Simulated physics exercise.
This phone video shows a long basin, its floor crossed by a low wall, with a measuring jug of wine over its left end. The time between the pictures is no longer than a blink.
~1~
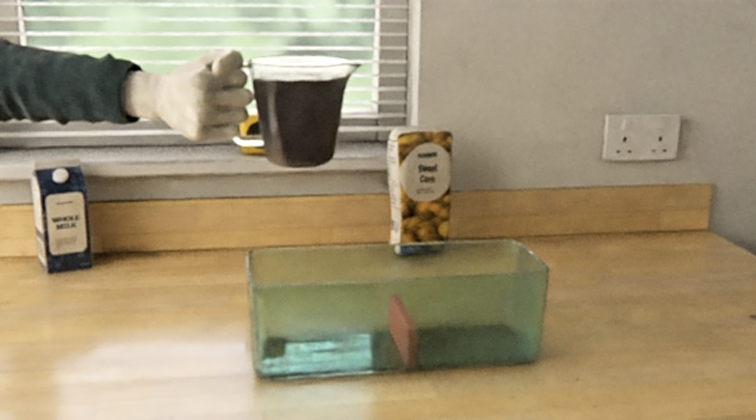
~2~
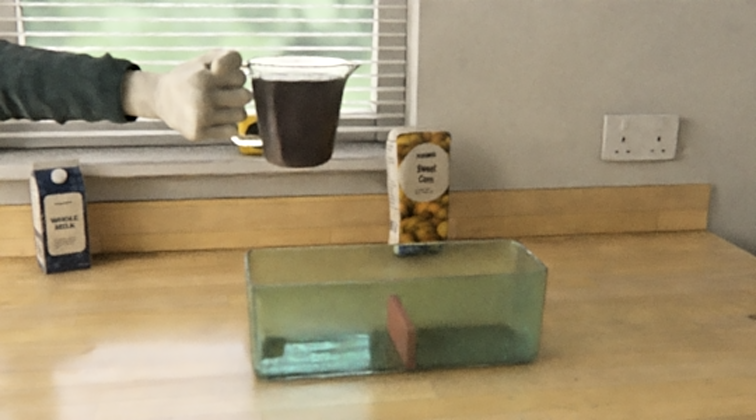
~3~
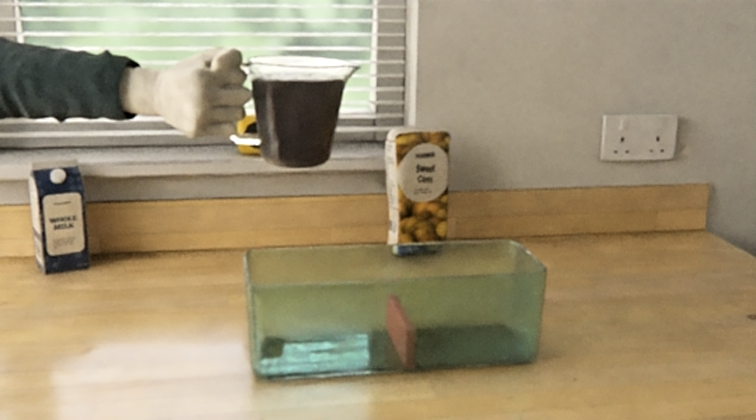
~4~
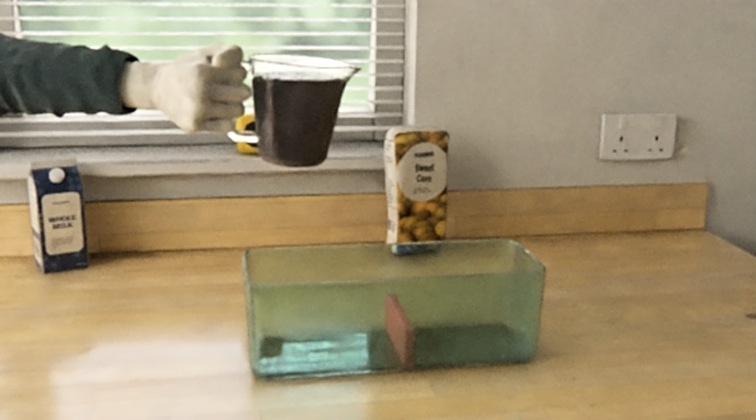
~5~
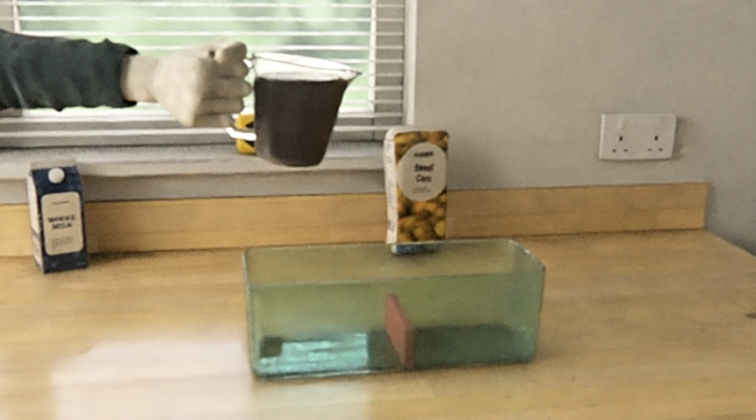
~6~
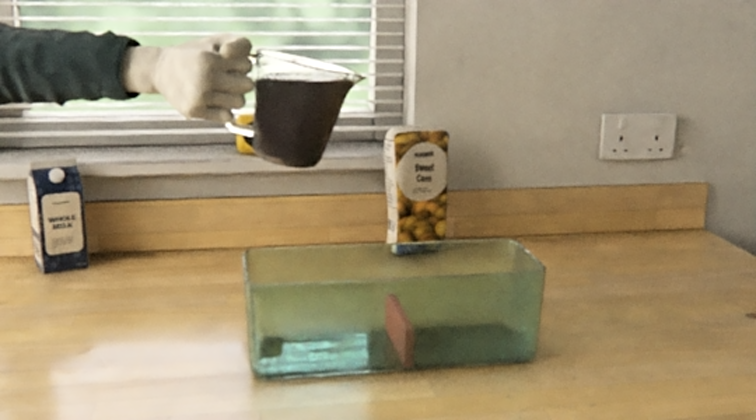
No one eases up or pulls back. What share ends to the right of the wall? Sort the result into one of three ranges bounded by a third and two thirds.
It falls in the top range, above two thirds.
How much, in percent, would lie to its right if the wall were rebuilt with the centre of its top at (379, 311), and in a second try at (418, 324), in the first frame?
That'd be about 90 percent for the first and about 55 percent for the other.
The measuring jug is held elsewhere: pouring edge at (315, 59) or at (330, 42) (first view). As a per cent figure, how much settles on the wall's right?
Roughly 5 per cent, and 35 per cent.
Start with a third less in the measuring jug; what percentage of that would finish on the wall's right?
Roughly 60 in a hundred.
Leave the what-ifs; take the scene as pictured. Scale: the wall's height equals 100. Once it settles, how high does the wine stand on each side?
I get 10 % for the left and 50 % for the right.
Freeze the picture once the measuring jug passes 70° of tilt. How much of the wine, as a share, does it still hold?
Roughly 70 in a hundred.
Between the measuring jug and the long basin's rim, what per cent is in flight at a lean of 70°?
Estimate: 25 per cent, roughly.
A moment on, the tilt is 70° and 68 per cent is still to pour, 0 is left of the wall and 7 right of it.
Next, the tilt is 107° and 10 per cent is still to pour, 7 is left of the wall and 65 right of it.
Then the tilt is 114° and 0 per cent is still to pour, 23 is left of the wall and 75 right of it.
Later the tilt is 114° and 0 per cent is still to pour, 23 is left of the wall and 75 right of it.
In the end 23 per cent lies left of the wall, 75 right of it and 1 outside.
